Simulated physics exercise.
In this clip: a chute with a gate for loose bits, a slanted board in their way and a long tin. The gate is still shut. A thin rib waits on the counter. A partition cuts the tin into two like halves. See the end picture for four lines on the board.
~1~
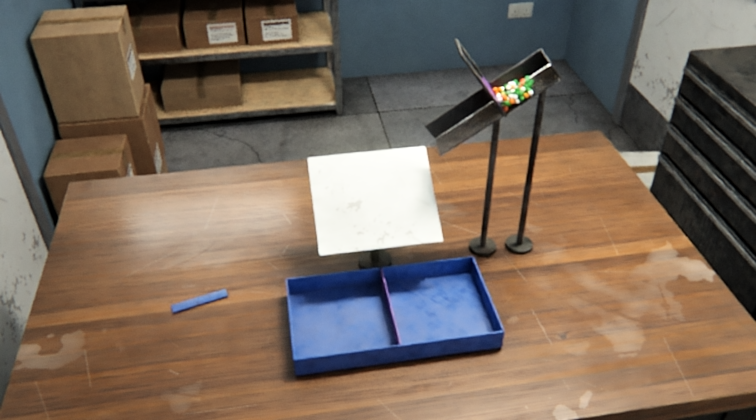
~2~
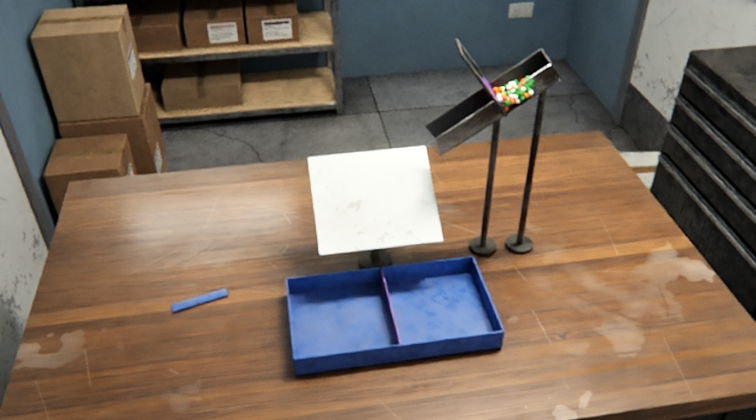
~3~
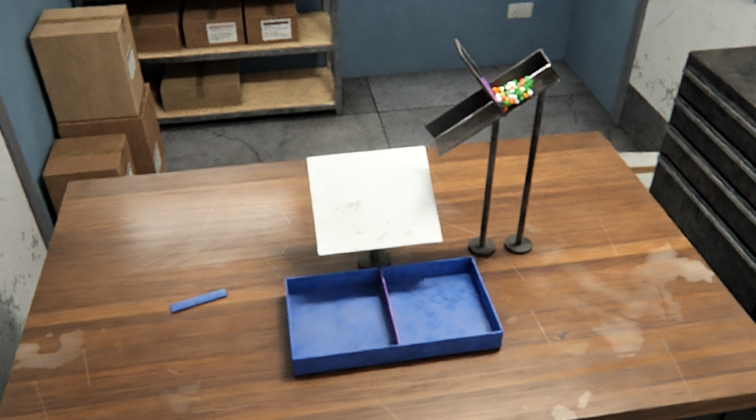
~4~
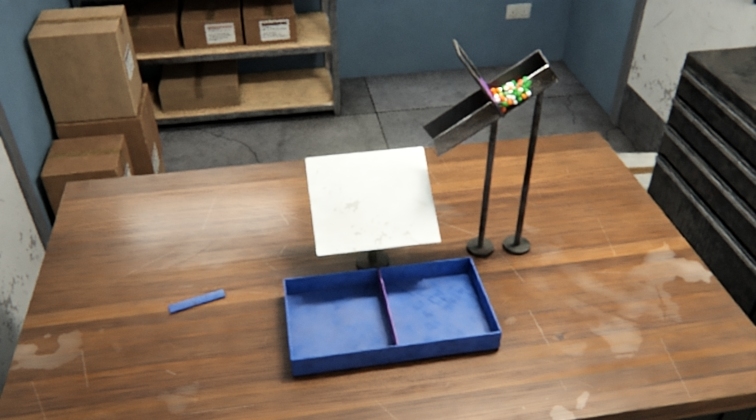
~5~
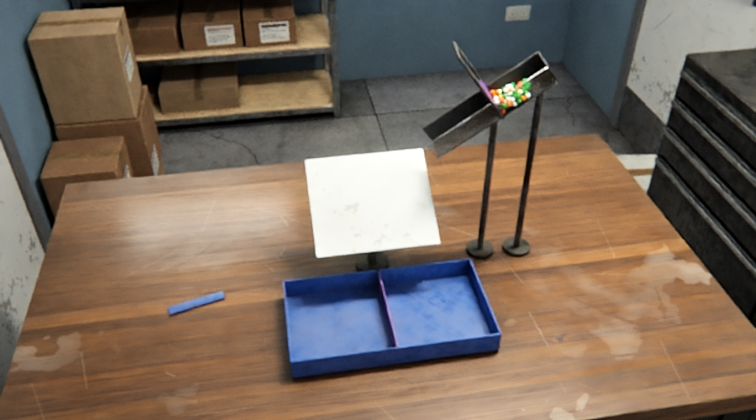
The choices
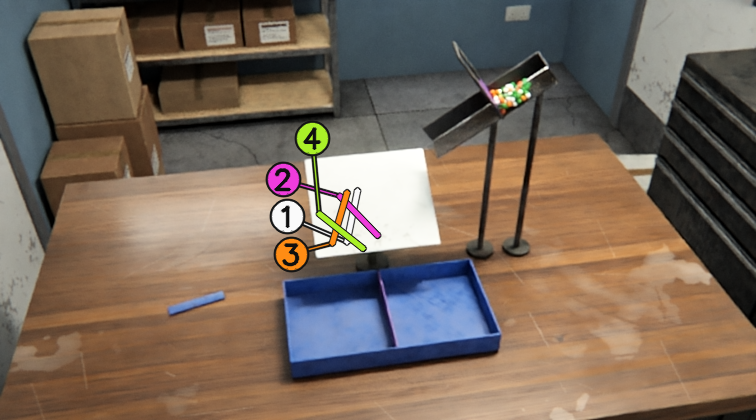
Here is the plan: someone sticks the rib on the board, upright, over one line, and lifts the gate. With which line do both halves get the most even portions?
Best: 4.
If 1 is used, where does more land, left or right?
More lands on the left.
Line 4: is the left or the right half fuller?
The right half.
On the marked copy, line 1 from (357, 190) to (346, 242); line 2 from (339, 196) to (377, 235); line 3 from (347, 192) to (332, 243); line 4 from (319, 213) to (363, 248).
If 1 is chosen, of what is caught, the larger part in the left half, roughly a quarter in the right.
If 2 is chosen, of what is caught, about a tenth in the left half, the larger part in the right.
If 3 is chosen, of what is caught, the larger part in the left half, roughly a quarter in the right.
If 4 is chosen, of what is caught, roughly a third in the left half, roughly two thirds in the right.
